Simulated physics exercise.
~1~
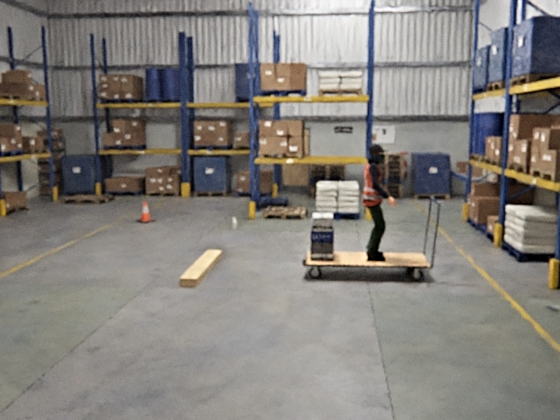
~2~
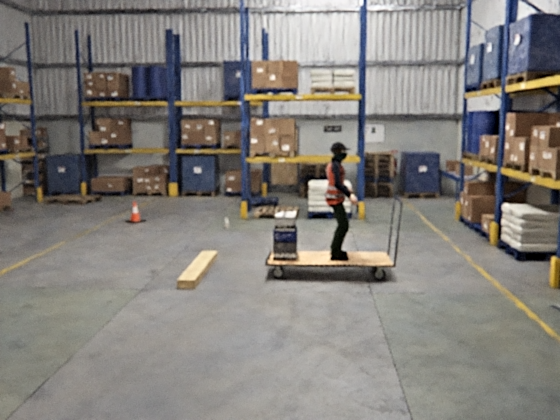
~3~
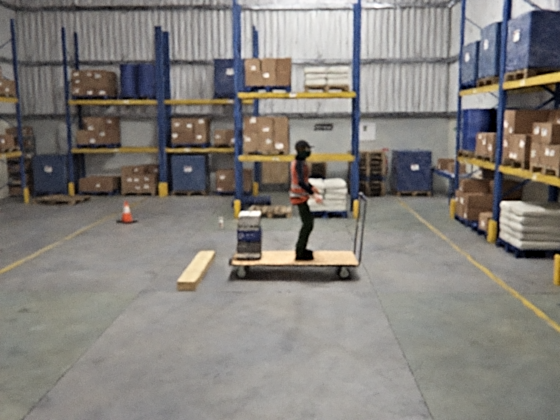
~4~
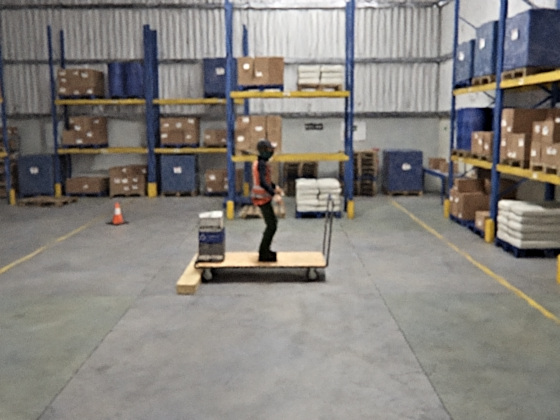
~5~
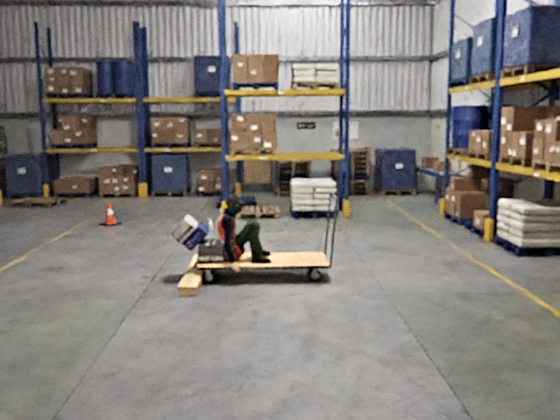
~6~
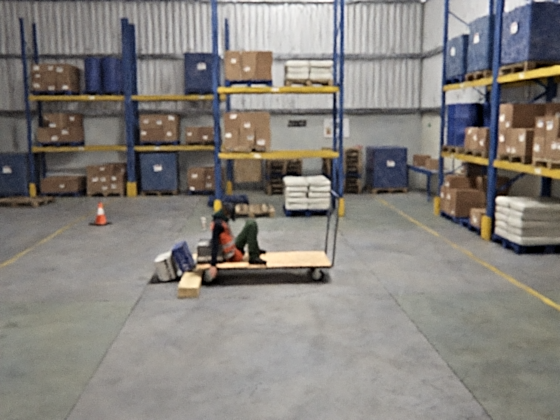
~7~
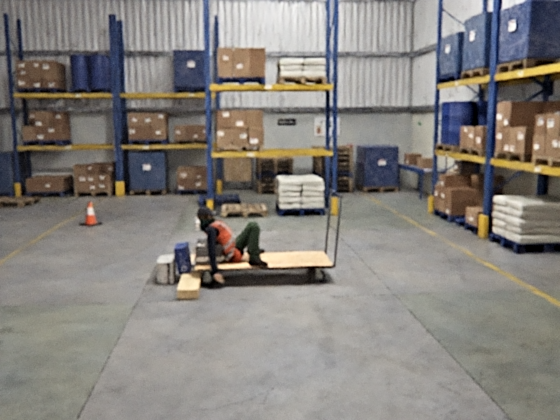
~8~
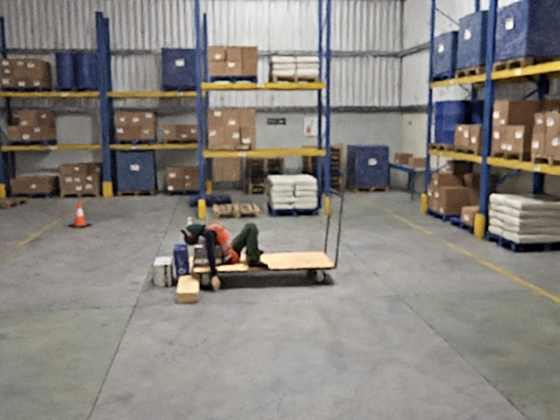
Warehouse trolley rolling left into a floor beam, two stacked packages toppling off the front as the standing worker collapses onto the deck.
